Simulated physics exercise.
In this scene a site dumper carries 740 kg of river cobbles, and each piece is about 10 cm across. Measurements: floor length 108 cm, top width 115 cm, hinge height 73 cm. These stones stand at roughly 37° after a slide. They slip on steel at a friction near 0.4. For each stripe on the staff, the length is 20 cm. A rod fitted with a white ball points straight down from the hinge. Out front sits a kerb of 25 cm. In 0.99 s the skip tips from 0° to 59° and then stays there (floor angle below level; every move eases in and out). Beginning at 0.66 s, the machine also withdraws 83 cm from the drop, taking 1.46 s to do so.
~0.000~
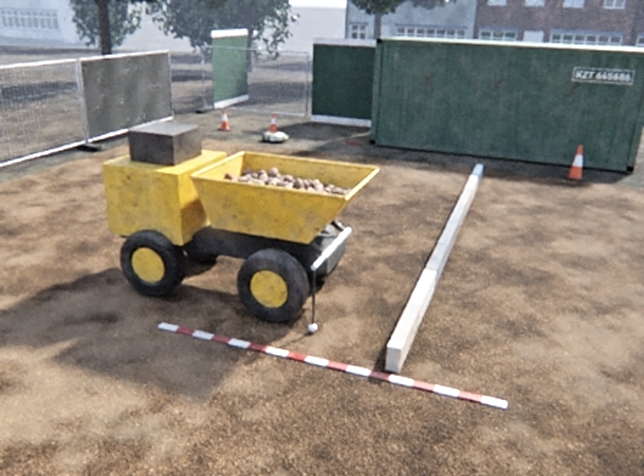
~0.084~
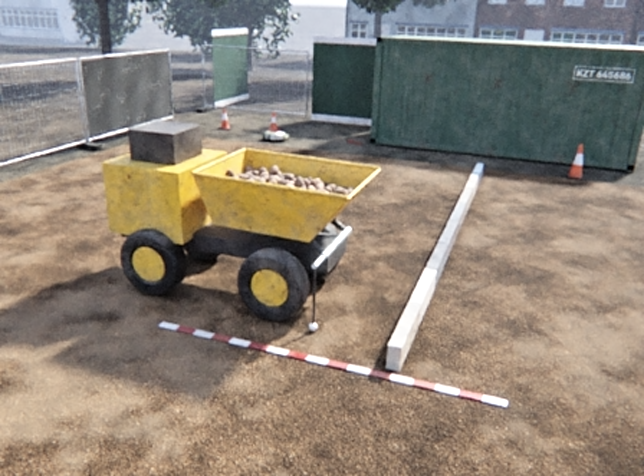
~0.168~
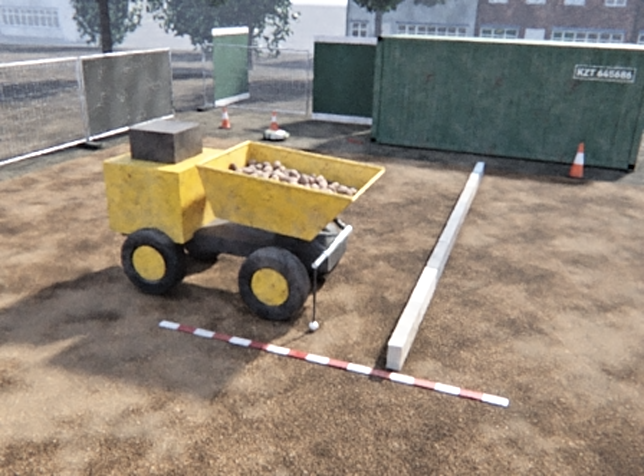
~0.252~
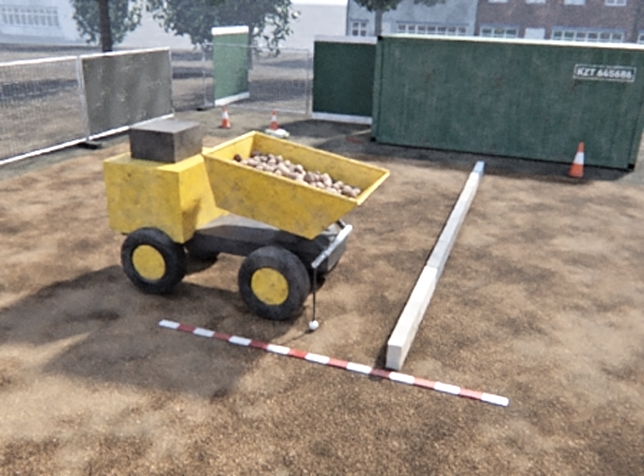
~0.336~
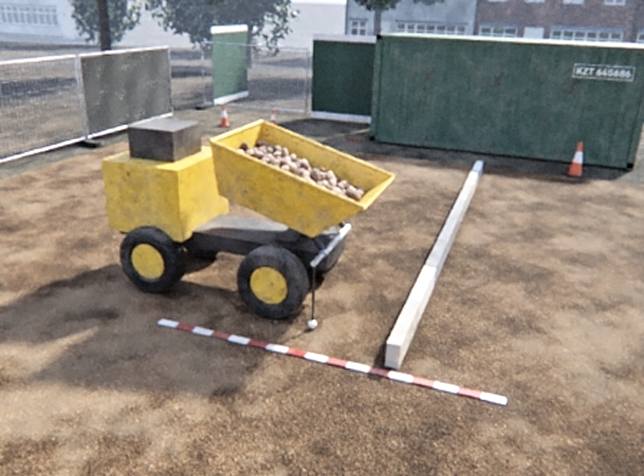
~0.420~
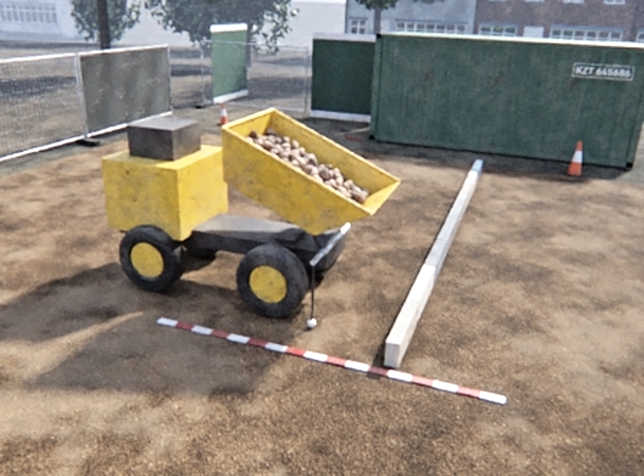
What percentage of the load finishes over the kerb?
About 25 per cent.
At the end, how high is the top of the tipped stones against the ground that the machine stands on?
Close to 38 cm above that ground.
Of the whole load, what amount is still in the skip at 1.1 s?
Around 95 per cent, still inside.
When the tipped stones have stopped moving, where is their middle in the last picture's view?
(394, 309).
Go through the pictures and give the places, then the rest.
In the first frame, lip at (346, 198), floor tilted 0°, highest stones at (280, 180).
In the second frame, the skip is at 1°, its lip at (348, 198); the top of the load is at (282, 178); the stones move at 0.4 m/s on average.
In the third frame, lip at (353, 200), floor tilted 5°, highest stones at (272, 171); the stones move at 0.7 m/s on average.
In the fourth frame, the skip is at 10°, its lip at (358, 203); the top of the load is at (259, 160); the stones move at 0.9 m/s on average.
In the fifth frame, lip at (364, 208), floor tilted 16°, highest stones at (265, 151); the stones move at 1.1 m/s on average.
In the sixth frame, lip at (371, 214), floor tilted 23°, highest stones at (265, 140); the stones move at 1.2 m/s on average.
After 0.7 s the floor is at 50°; 100 % in the skip; the foremost stones are at (373, 225).
After 1.1 s the floor is at 59°; 95 % in the skip, 4 % on this side of the kerb, 1 % over the kerb; the foremost stones are at (414, 269).
After 2.6 s the floor is at 59°; 36 % in the skip, 41 % on this side of the kerb, 23 % over the kerb; the foremost stones are at (611, 357).
After 5.4 s the floor is at 59°; 32 % in the skip, 46 % on this side of the kerb, 23 % over the kerb; the foremost stones are at (628, 362).
